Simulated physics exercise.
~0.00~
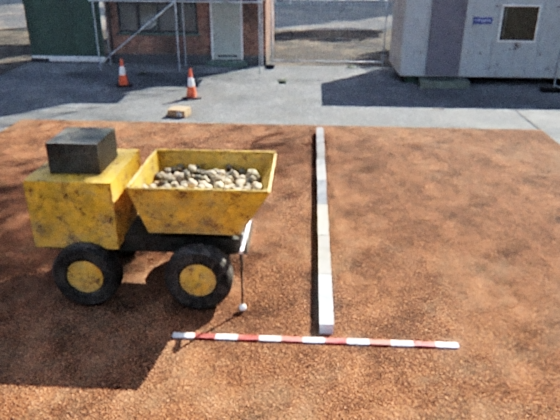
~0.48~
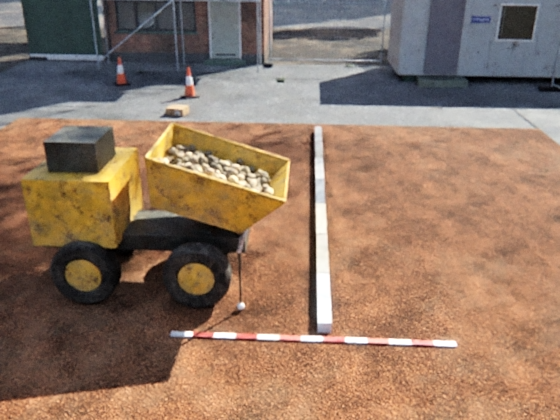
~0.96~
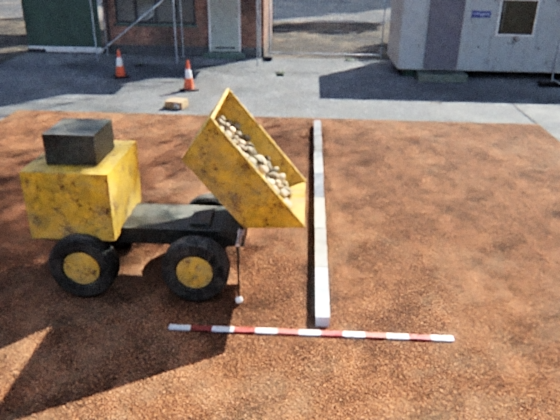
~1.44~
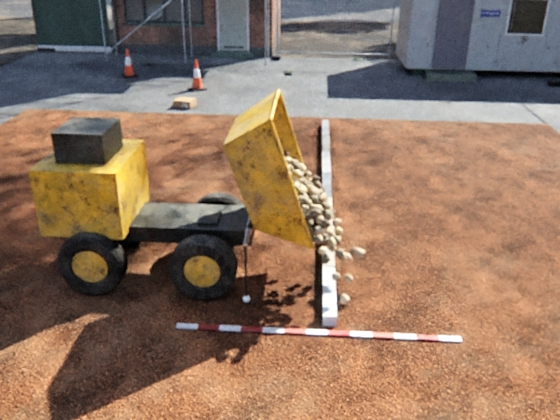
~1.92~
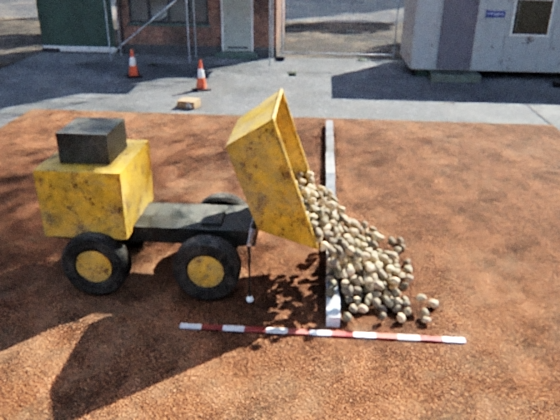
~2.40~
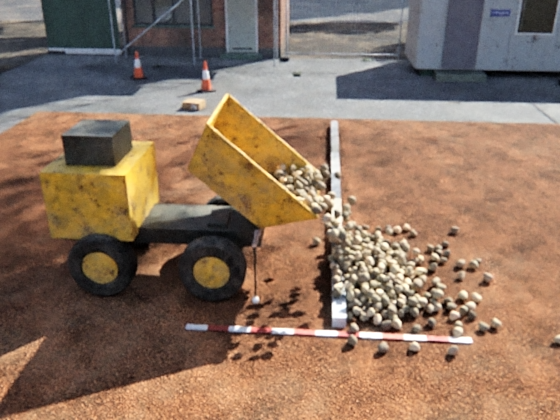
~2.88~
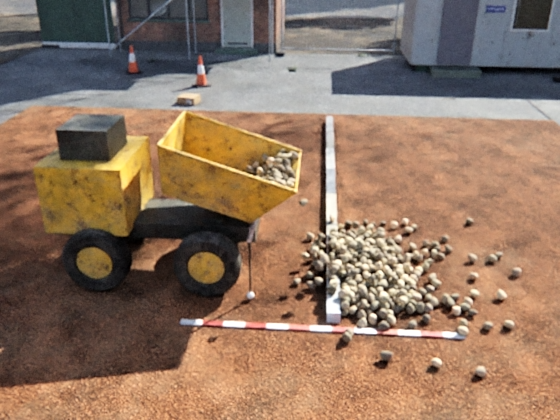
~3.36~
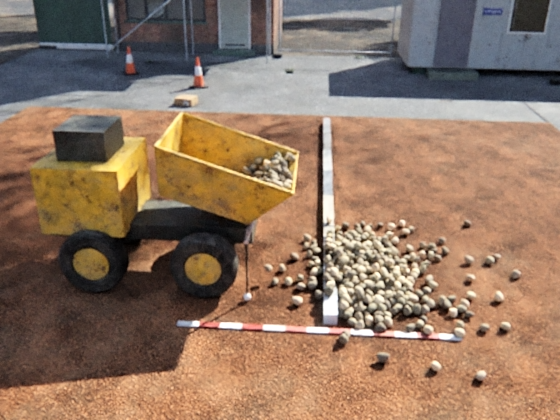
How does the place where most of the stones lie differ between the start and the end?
At the start the stones are all in the yellow skip on the left, while at the end most of them lie on the ground to the right, beyond the kerb.
